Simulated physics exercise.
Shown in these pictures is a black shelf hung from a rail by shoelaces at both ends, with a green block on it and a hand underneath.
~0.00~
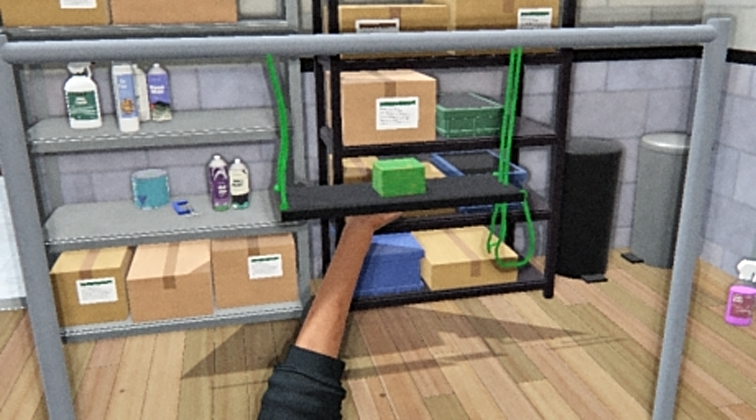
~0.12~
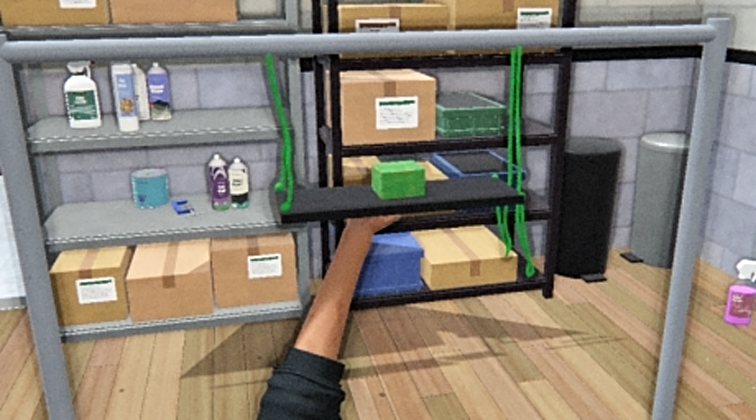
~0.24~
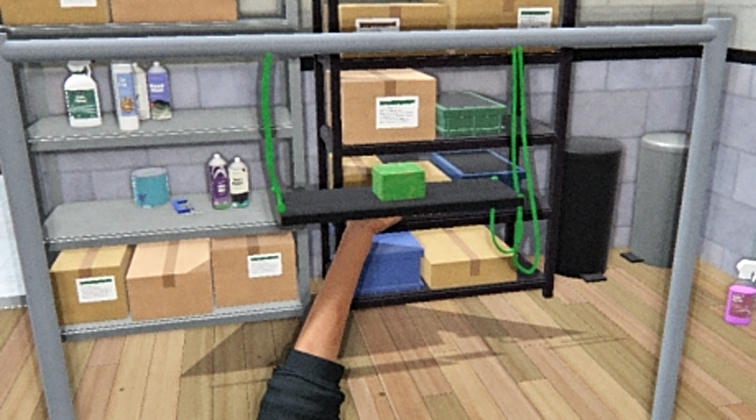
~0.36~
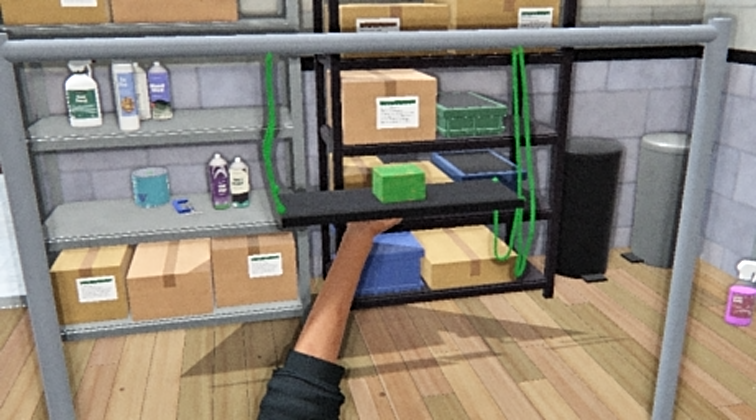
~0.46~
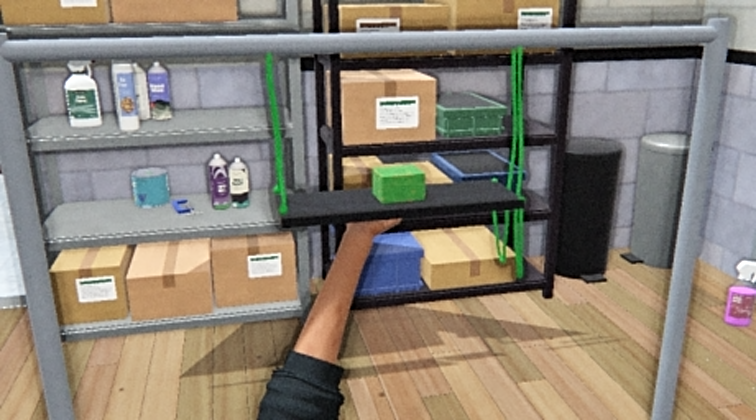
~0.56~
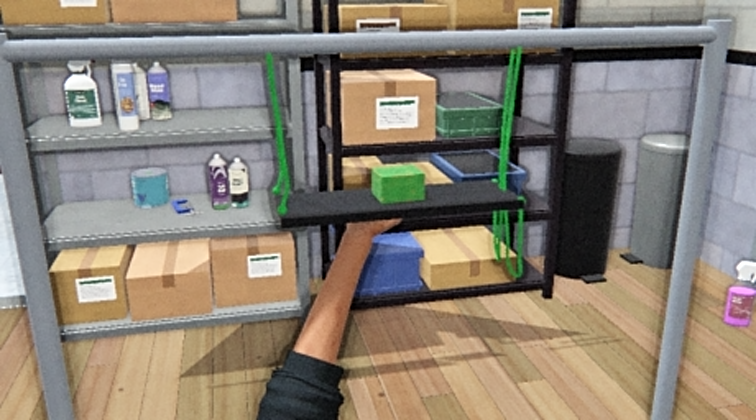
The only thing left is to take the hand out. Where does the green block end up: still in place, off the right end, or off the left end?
The green block ends up off the right end.
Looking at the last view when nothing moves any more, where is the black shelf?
Look near (368, 286) in the last picture.
After 1.34 s, board tipped 48° down to the right; block on the floor.
After 1.98 s, board tipped 47° down to the right; block on the floor.
At rest, board tipped 49° down to the right; block on the floor. The green block goes off on the right.
